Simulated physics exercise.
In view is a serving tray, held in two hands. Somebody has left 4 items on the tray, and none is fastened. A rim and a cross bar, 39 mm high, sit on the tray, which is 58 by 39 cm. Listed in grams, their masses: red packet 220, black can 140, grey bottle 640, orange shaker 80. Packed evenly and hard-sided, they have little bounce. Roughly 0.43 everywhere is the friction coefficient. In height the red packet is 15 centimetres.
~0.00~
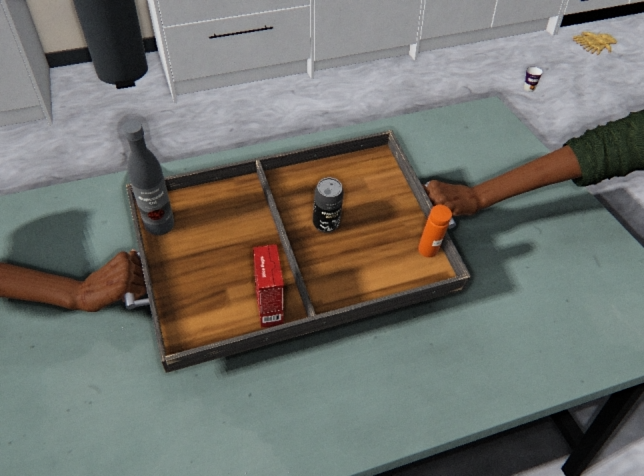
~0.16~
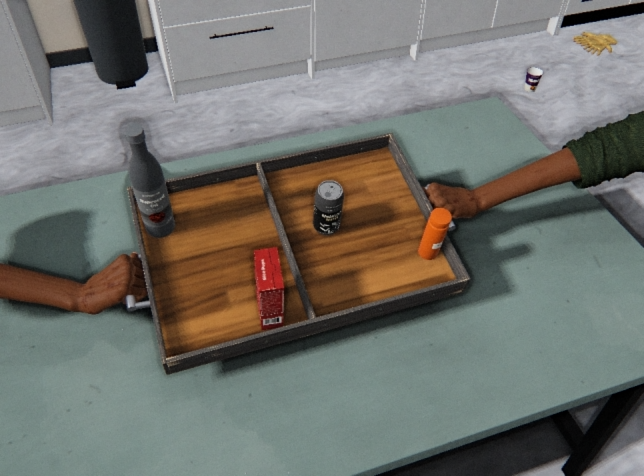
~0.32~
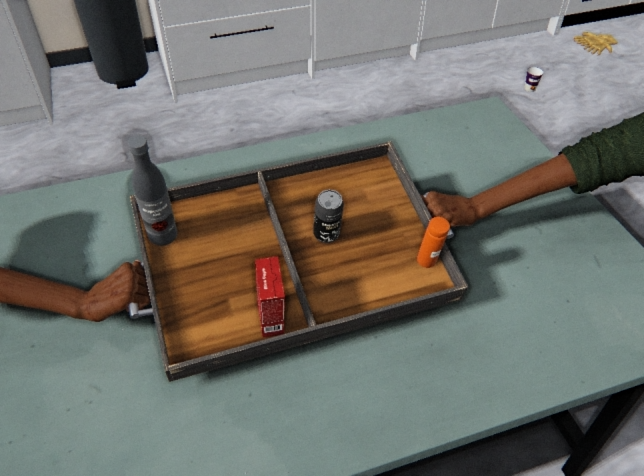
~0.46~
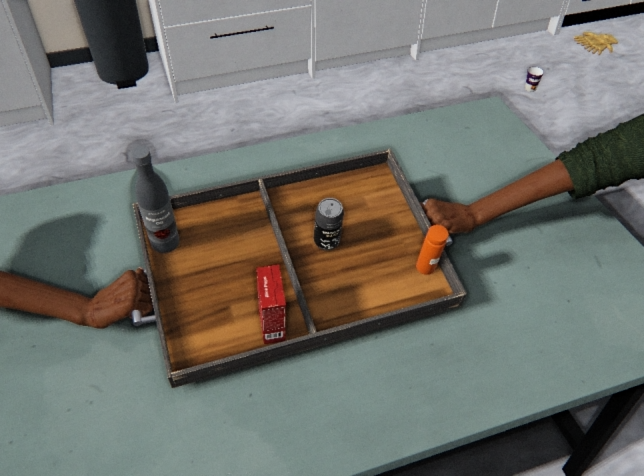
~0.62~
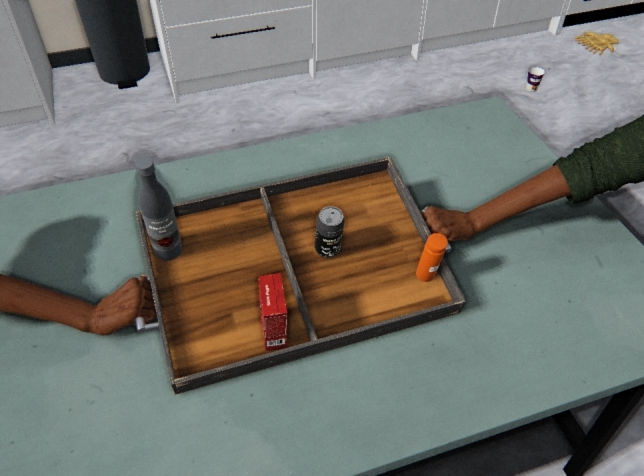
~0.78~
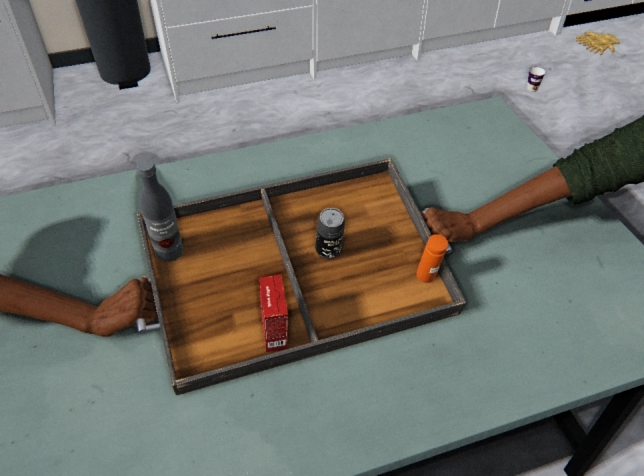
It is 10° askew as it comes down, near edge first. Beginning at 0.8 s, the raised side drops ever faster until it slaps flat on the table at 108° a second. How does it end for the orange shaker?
It won't go over.
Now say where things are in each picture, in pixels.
In the first frame, near edge 8 cm above the table; orange shaker (435, 232); red packet (269, 287).
In the second frame, near edge 7 cm above the table; grey bottle (148, 183); red packet (269, 290).
In the third frame, near edge 5 cm above the table; black can (328, 218); grey bottle (151, 192).
In the fourth frame, near edge 3 cm above the table; red packet (271, 306); black can (328, 225).
In the fifth frame, near edge on the table, tray at 10°; grey bottle (157, 210); red packet (273, 313).
In the sixth frame, near edge on the table, tray at 10°; orange shaker (432, 259); black can (330, 235).
Around 0.98 s, tray flat on the table; grey bottle tipped 10° against what carries it.
Around 1.18 s, tray flat on the table; grey bottle tipped 3° against what carries it.
Around 1.88 s, tray flat on the table.
Finally (3.1 s), all 4 still in place (within 5 cm). In the last view, orange shaker near (428, 260).
